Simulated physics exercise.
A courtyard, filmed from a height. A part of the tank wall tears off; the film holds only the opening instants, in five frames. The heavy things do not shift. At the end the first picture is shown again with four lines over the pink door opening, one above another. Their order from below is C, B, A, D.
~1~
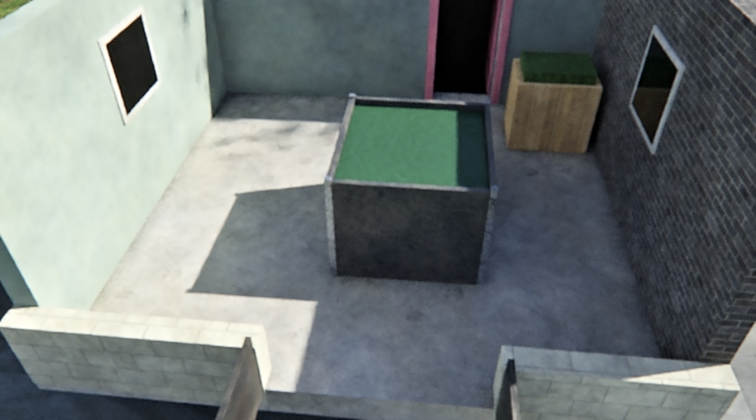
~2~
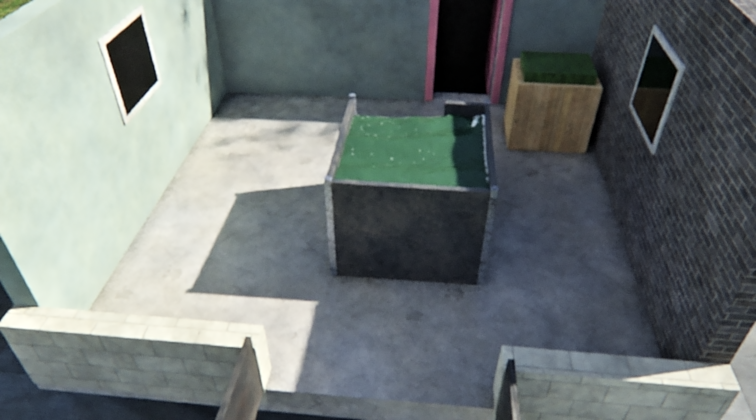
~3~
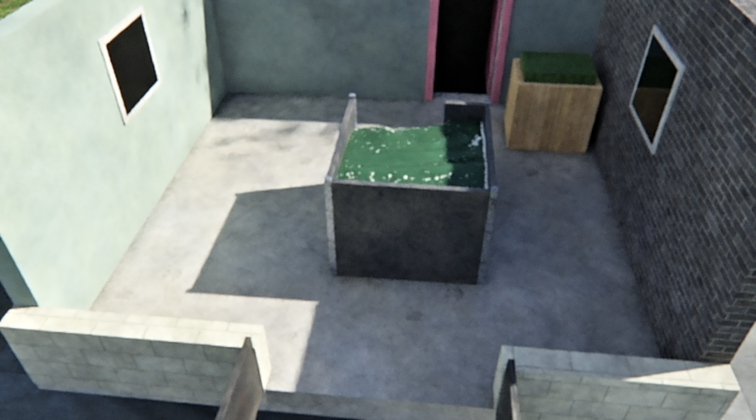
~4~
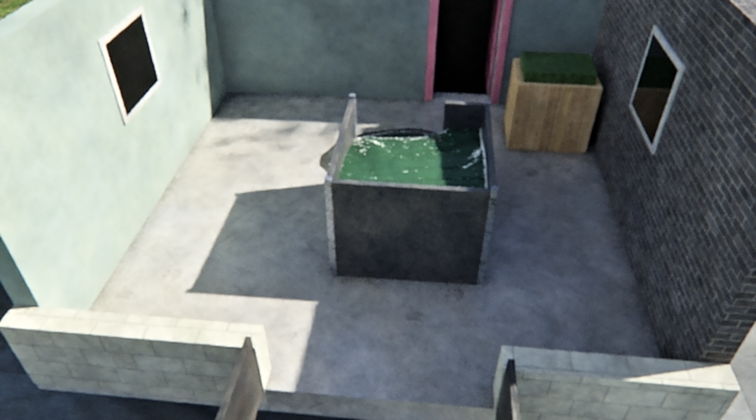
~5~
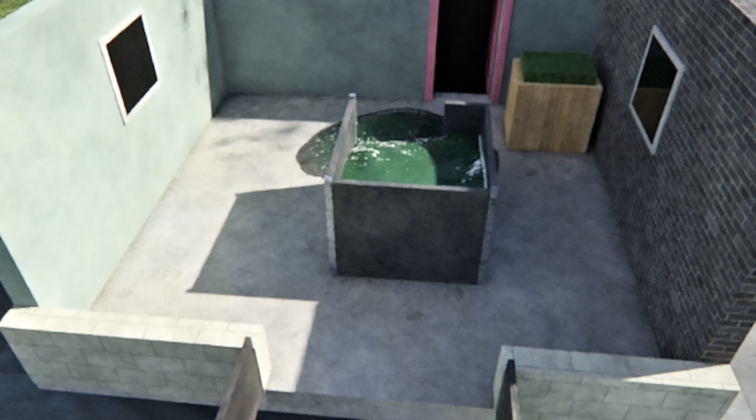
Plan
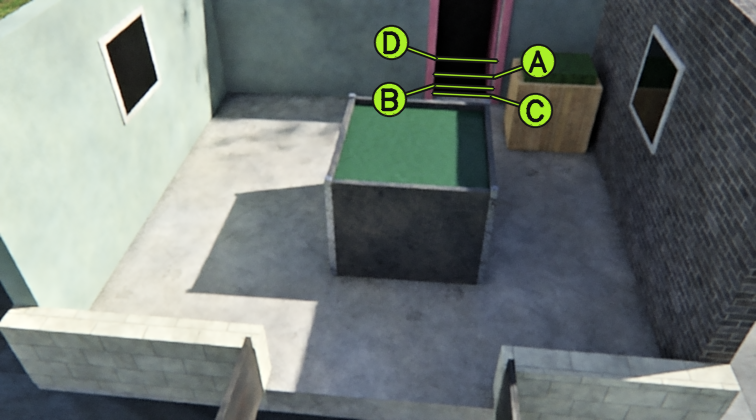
In this clip, a dark square tank of green water stands in a walled concrete yard near a pink doorway; its water level drops, the surface ripples and foams, and water spreads across the ground behind and left of it.
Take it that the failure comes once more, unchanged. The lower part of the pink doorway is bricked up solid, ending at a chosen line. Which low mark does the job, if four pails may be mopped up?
A will do.
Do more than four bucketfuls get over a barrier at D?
No.
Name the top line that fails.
That would be B.
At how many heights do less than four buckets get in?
Two of the four.
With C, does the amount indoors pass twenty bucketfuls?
Yes.
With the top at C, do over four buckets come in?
Yes, that goes wrong.
In lime, A at (464, 75); B at (463, 87); C at (462, 94); D at (466, 59); from the bottom up C, B, A, D.
Choosing A, a splash gets over, under a bucket.
Choosing B, about 11 bucketfuls get in.
Choosing C, dozens of bucketfuls pour in.
Choosing D, nothing gets over.
